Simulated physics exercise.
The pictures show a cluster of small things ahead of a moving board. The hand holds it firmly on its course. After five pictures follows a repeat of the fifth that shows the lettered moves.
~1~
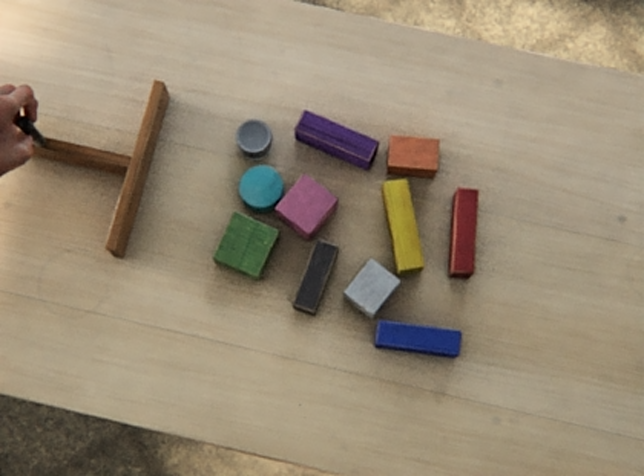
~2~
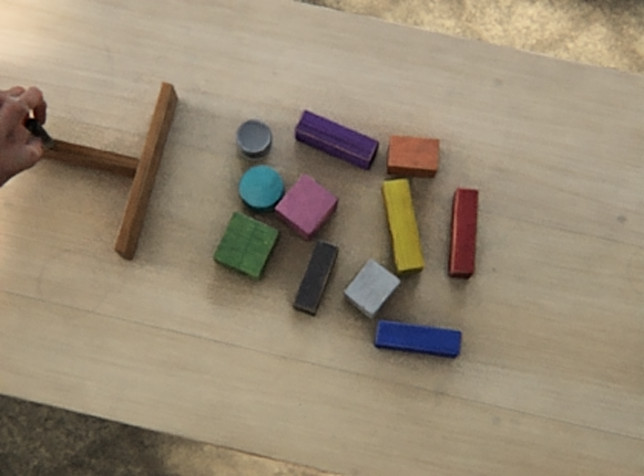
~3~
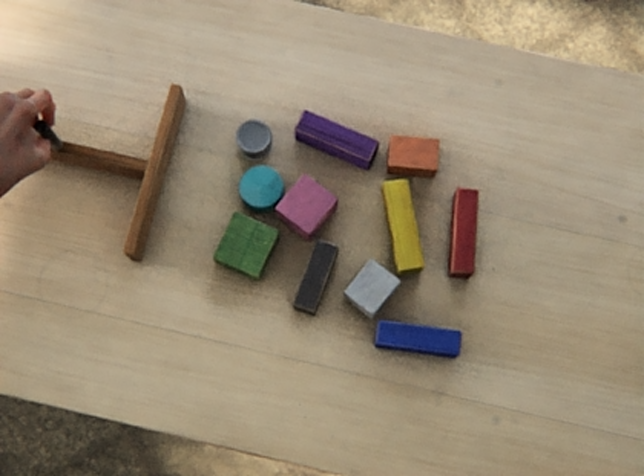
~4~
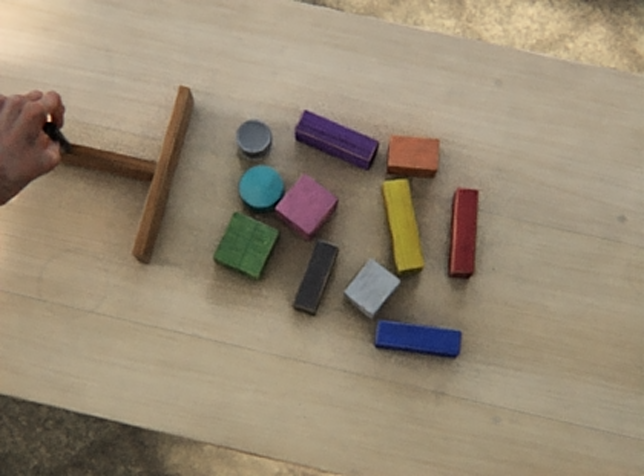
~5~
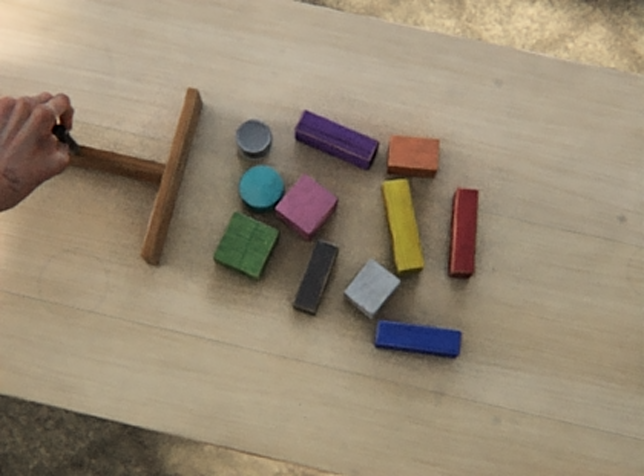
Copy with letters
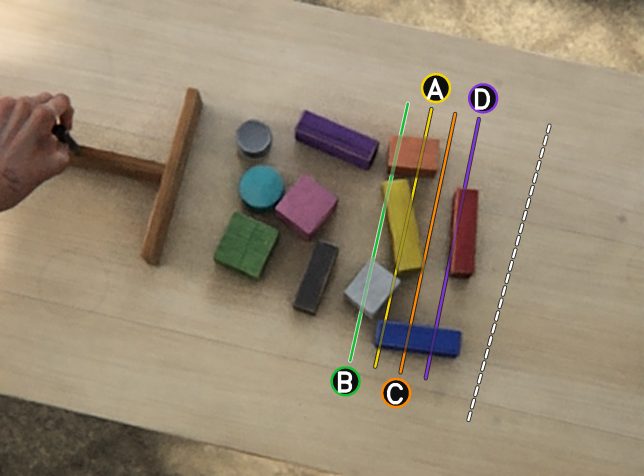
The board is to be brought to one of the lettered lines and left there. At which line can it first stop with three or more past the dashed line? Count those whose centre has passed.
At least to C.
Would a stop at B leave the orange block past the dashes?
No.
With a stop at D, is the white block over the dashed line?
Yes.
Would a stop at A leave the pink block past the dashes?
By then, no.
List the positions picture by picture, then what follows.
The first picture shows blue stick (417, 339); turquoise tin (262, 189); black bar (316, 278).
The second picture shows board (144, 165); purple stick (336, 140).
The third picture shows board (153, 167); green block (247, 246).
The fourth picture shows board (161, 169); white block (371, 289).
The fifth picture shows board (170, 171); pink block (307, 208); yellow stick (403, 227); blue stick (417, 339).
On the copy, A at (404, 234); B at (380, 228); C at (429, 239); D at (453, 244); the dashed line at (510, 267).
On C. First, board (261, 191); red stick (463, 233); blue stick (417, 339); none across.
Then, board (355, 212); red stick (484, 241); blue stick (446, 352); none across.
Finally, board (428, 228); red stick (549, 271); orange block (553, 185); five across.
By contrast, A gets only one across; B gets none across; D gets five across, but is farther than needed.
